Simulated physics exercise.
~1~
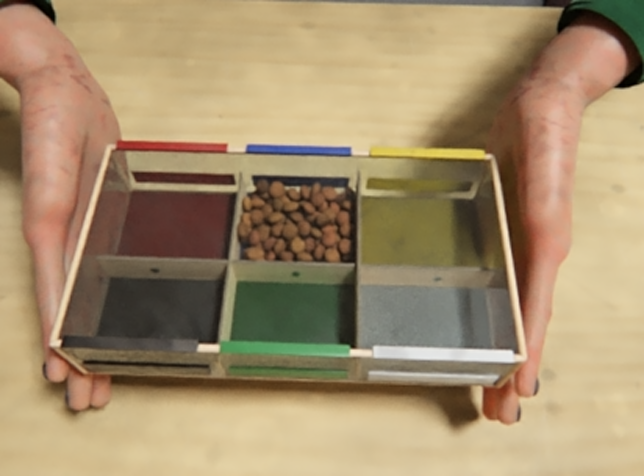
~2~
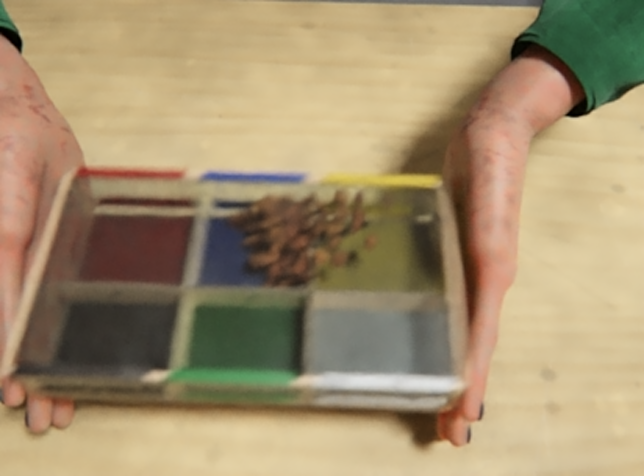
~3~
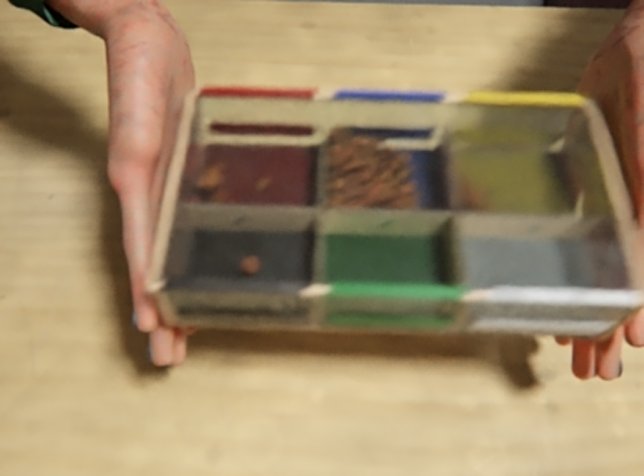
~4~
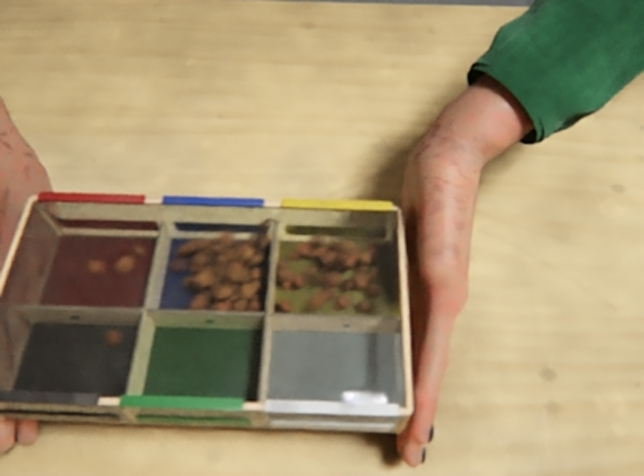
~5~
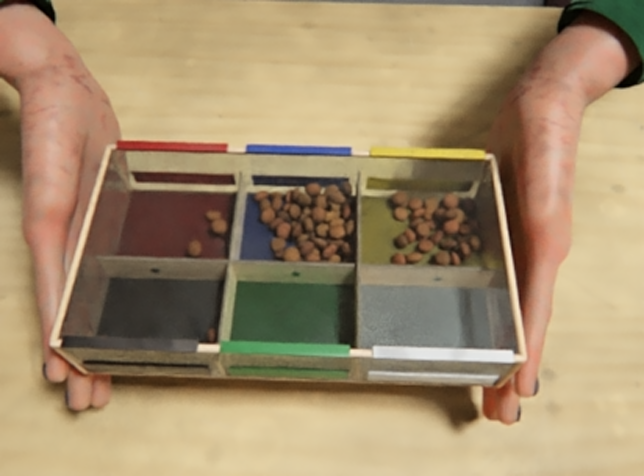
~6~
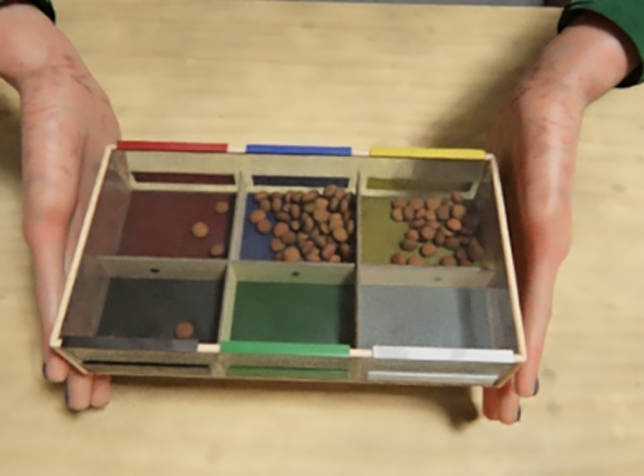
Two hands shake a divided box, spreading brown kibble from blue mostly into yellow.
